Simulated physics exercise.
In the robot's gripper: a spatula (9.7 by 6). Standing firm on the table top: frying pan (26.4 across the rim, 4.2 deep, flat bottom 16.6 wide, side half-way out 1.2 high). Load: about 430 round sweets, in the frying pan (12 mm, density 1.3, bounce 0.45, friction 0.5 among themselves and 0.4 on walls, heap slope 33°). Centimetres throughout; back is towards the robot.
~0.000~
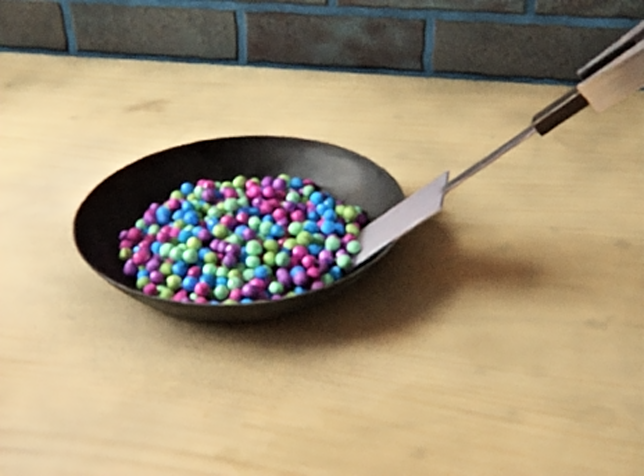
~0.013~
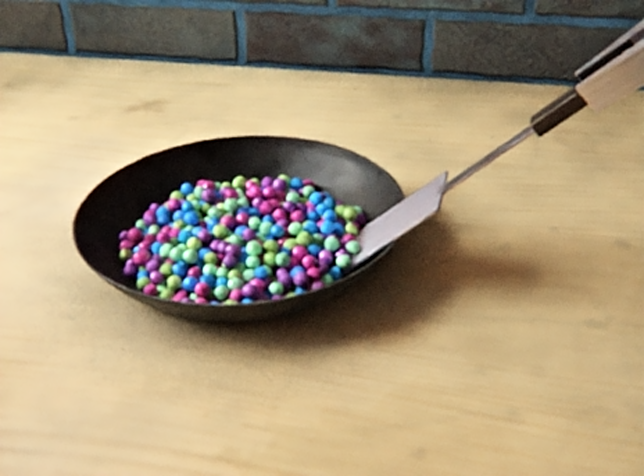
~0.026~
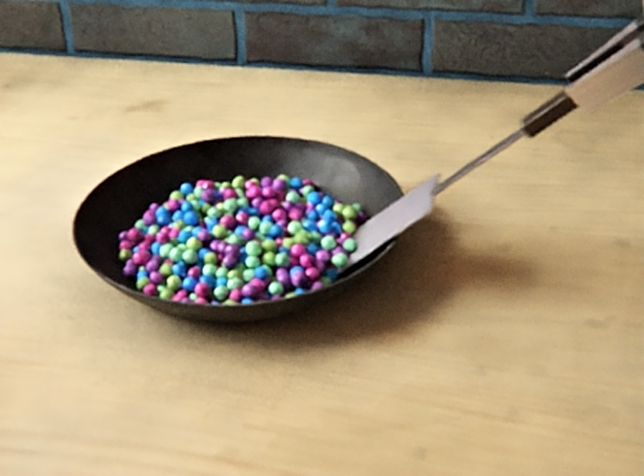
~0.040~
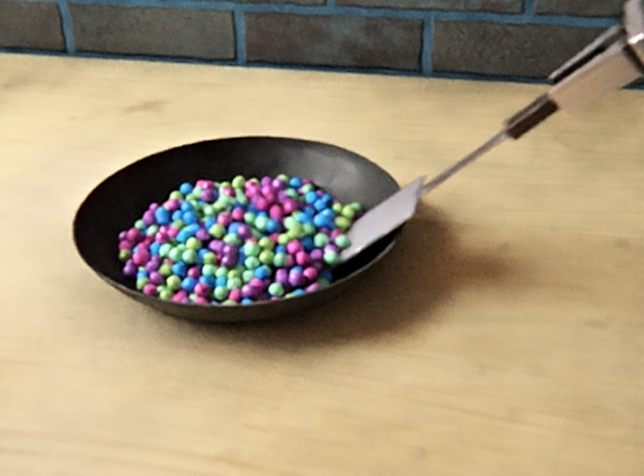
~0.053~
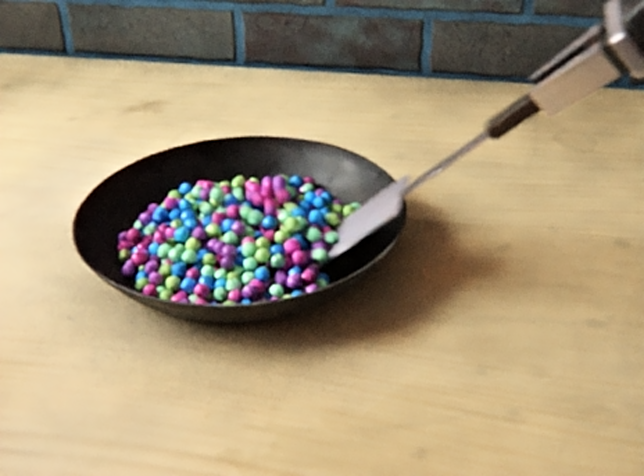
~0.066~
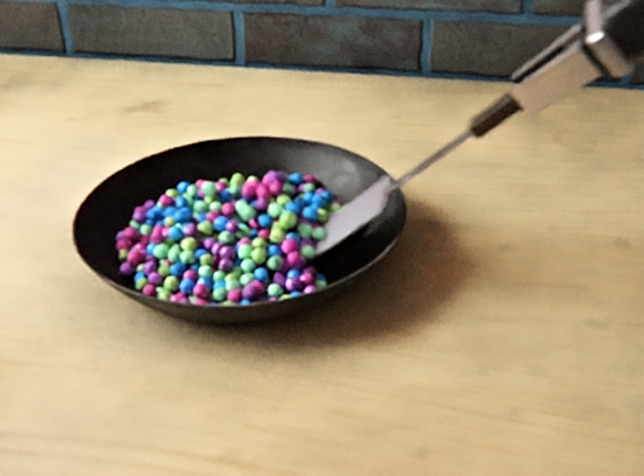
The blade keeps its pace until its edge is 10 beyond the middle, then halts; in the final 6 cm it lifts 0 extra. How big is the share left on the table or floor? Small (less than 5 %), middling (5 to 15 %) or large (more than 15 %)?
Share on the table or floor: Large (more than 15 %).
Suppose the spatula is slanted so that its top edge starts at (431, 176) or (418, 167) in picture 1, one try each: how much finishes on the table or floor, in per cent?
Some 25 and 25 per cent.
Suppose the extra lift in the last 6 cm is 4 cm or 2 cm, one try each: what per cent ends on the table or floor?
About 20 and 25 per cent.
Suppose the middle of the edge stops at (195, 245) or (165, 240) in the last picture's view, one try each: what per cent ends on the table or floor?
Some 0 and 5 per cent.
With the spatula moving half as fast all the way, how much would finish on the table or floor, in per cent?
It would be near 5 per cent.
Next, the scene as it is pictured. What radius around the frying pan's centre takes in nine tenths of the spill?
Roughly 40 cm.
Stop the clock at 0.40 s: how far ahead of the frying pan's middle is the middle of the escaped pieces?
Some 20 cm.
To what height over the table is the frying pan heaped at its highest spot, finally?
About 5.0 cm.
After 0.12 s, sloping 42°, highest piece 5 above the table; 433 in the frying pan.
After 0.17 s, sloping 42°, highest piece 6 above the table; 433 in the frying pan.
After 0.40 s, sloping 42°, highest piece 6 above the table; 344 in the frying pan, 79 on the table or floor, 10 on the blade or in flight.
After 1.45 s, sloping 42°, highest piece 5 above the table; 343 in the frying pan, 90 on the table or floor.
At rest, 343 in the frying pan, 90 on the table or floor. That is 21 % on the table or floor.
